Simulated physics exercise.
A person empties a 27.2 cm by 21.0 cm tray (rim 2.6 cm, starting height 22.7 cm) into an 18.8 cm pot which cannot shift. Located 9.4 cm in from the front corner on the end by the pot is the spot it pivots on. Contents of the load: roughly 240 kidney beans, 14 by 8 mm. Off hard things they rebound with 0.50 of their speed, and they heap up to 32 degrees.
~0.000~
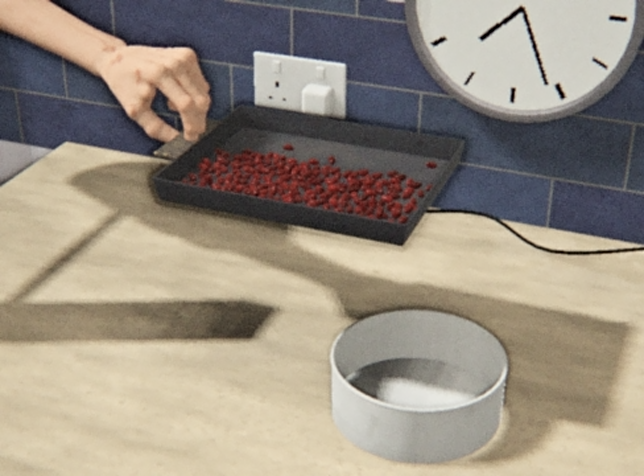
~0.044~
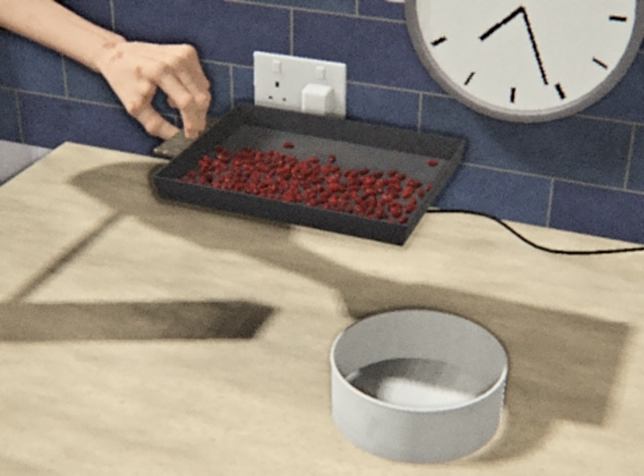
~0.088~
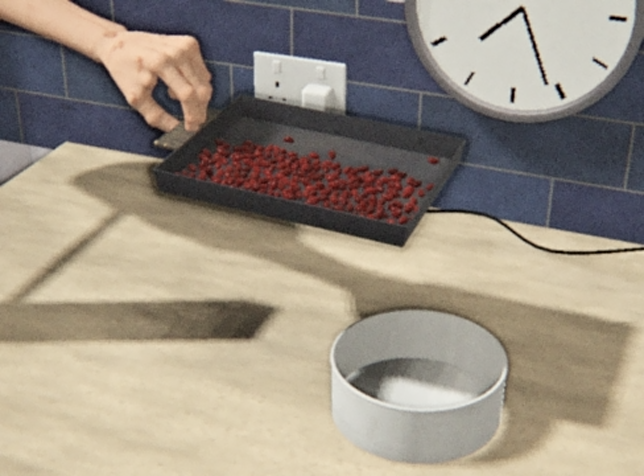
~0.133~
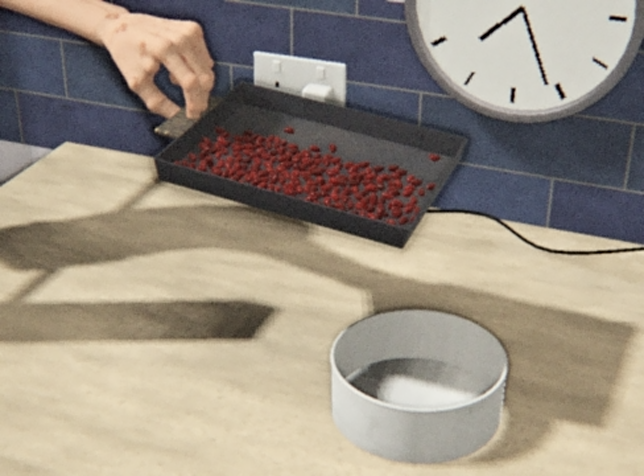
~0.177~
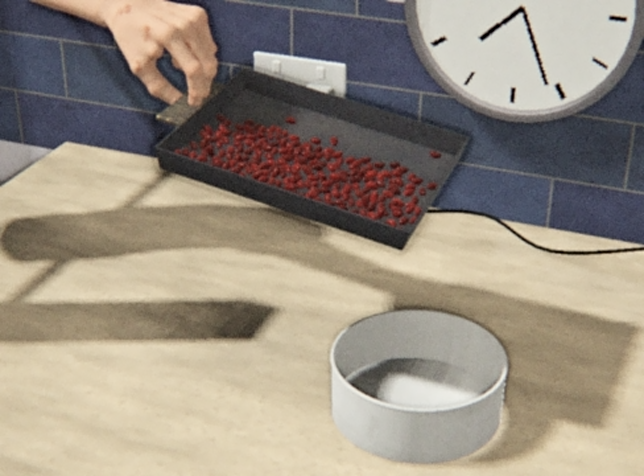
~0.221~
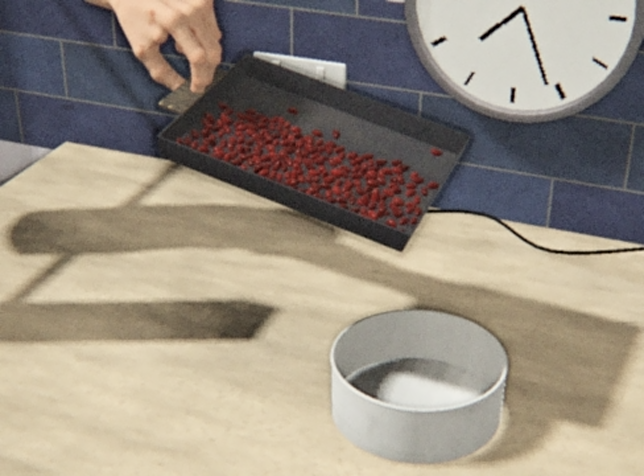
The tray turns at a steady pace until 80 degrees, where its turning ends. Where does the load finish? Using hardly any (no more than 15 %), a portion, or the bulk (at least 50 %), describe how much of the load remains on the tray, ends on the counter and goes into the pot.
Left on the tray: A portion, counter: Hardly any, pot: The bulk.
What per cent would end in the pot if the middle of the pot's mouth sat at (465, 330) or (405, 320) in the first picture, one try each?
About 30 percent the first time and about 10 percent the second.
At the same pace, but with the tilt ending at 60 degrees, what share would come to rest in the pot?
Result: Close to 25 %.
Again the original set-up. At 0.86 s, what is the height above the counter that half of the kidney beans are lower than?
Median height: Approx. 24 cm.
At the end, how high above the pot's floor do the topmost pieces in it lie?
I'd say near 2.0 centimetres.
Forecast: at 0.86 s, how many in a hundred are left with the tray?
About 95%.
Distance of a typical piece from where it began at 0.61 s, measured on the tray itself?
Around 5 centimetres.
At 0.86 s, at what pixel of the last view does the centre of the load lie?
Near pixel (411, 211).
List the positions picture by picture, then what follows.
In the first picture, tray tilt 0 degrees, front corners at (159, 177) and (404, 222); middle of the pieces at (307, 188); pot at (419, 356).
In the second picture, tray tilt 1 degrees, front corners at (159, 175) and (404, 223); middle of the pieces at (307, 187).
In the third picture, tray tilt 3 degrees, front corners at (159, 169) and (404, 224); middle of the pieces at (307, 184).
In the fourth picture, tray tilt 6 degrees, front corners at (160, 158) and (405, 226), lowest corner right front; middle of the pieces at (308, 178).
In the fifth picture, tray tilt 10 degrees, front corners at (161, 147) and (407, 229), lowest corner right front; middle of the pieces at (309, 172).
In the sixth picture, tray tilt 13 degrees, front corners at (164, 136) and (407, 231), lowest corner right front; middle of the pieces at (310, 167); pot at (419, 356). Its pace works out near 85 degrees a second.
Then, at 0.61 s, tilt 46 degrees; the tray holds 100 %, the pot 0 %.
After 0.86 s, tilt 67 degrees; the tray holds 95 %, the pot 0 %.
After 1.23 s, tilt 80 degrees; the tray holds 35 %, the pot 50 %.
At rest (2.4 s), tray 25 %, counter 5 %, pot 75 %.
